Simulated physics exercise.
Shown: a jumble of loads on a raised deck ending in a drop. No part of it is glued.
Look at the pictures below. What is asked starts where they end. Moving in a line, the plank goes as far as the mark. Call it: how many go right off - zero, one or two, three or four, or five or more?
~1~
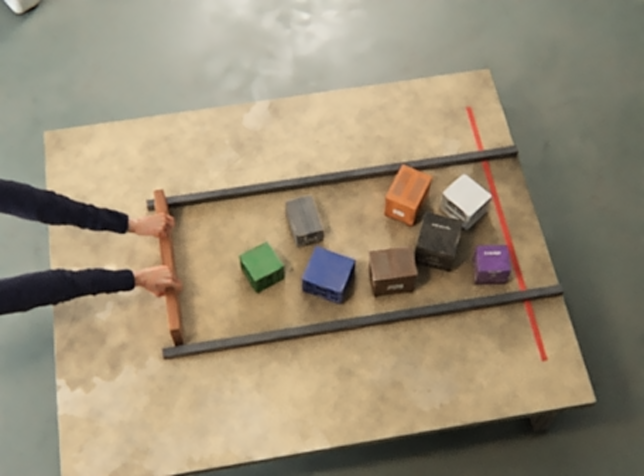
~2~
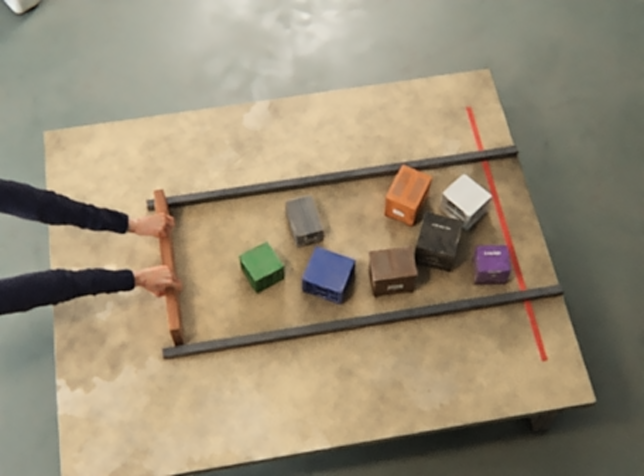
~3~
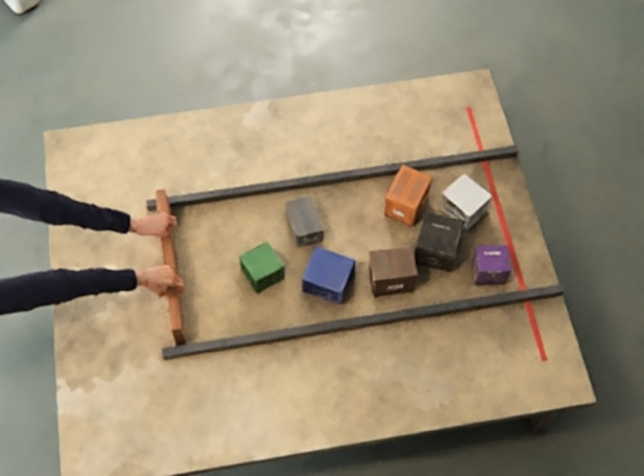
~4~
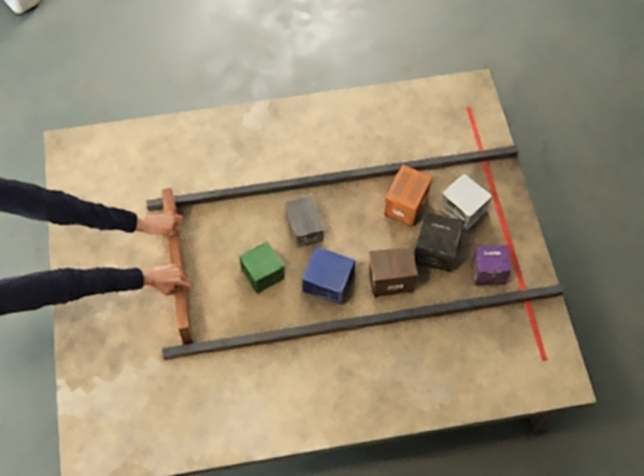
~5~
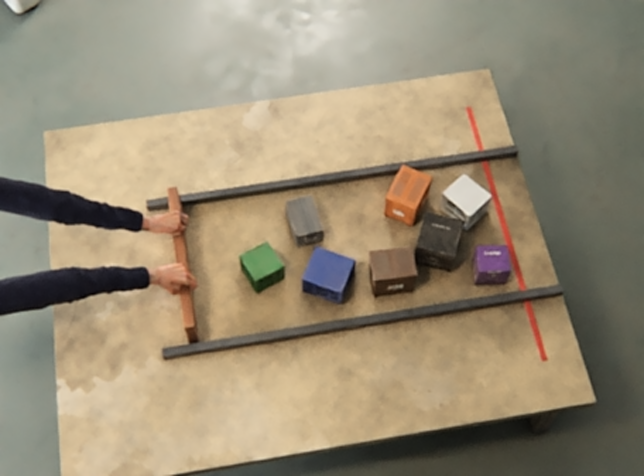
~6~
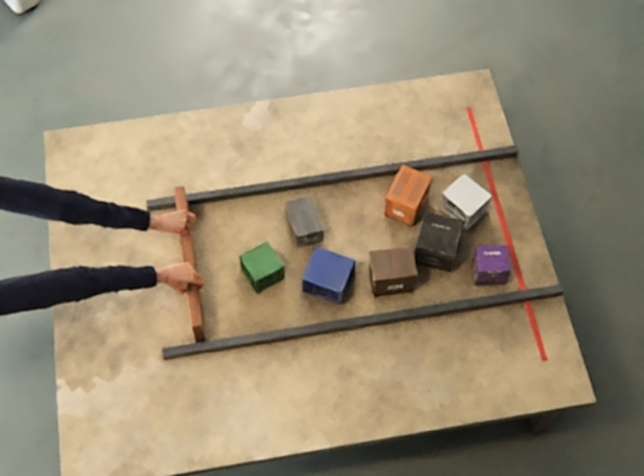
Five or more go off.
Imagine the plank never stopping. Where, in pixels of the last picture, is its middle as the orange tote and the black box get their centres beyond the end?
The middle is at (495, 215) when it's the orange tote, and at (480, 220) when it's the black box.
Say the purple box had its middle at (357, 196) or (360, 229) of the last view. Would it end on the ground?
Well, in that order, it winds up off it, then it winds up off it.
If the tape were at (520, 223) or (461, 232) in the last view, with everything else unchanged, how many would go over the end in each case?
That would be 6, then 2.
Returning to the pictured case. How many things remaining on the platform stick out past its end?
That comes to 0 of them.
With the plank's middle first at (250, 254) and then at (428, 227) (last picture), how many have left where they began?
First 1, then 8.
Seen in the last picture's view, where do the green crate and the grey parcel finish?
They end up close to (525, 230) and (511, 192).
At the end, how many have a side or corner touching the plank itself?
In total, 2.
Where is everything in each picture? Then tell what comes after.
Purple box (491, 265); white crate (465, 202); black box (438, 242); plank (169, 267); tape (504, 225), in the first frame.
White crate (465, 202); plank (169, 267), in the second frame.
Black box (438, 242); grey parcel (305, 221), in the third frame.
Purple box (491, 265); blue crate (329, 275), in the fourth frame.
White crate (465, 202); green crate (262, 267), in the fifth frame.
Purple box (491, 265); white crate (465, 202); black box (438, 242); plank (190, 263); tape (504, 225), in the sixth frame.
Soon after, none off yet; purple box at rest near (491, 265); white crate at rest near (465, 202); black box at rest near (439, 241).
In the end, the number that fall off is five or more; gone, blue crate, brown tote, orange tote, black box, white crate and purple box.
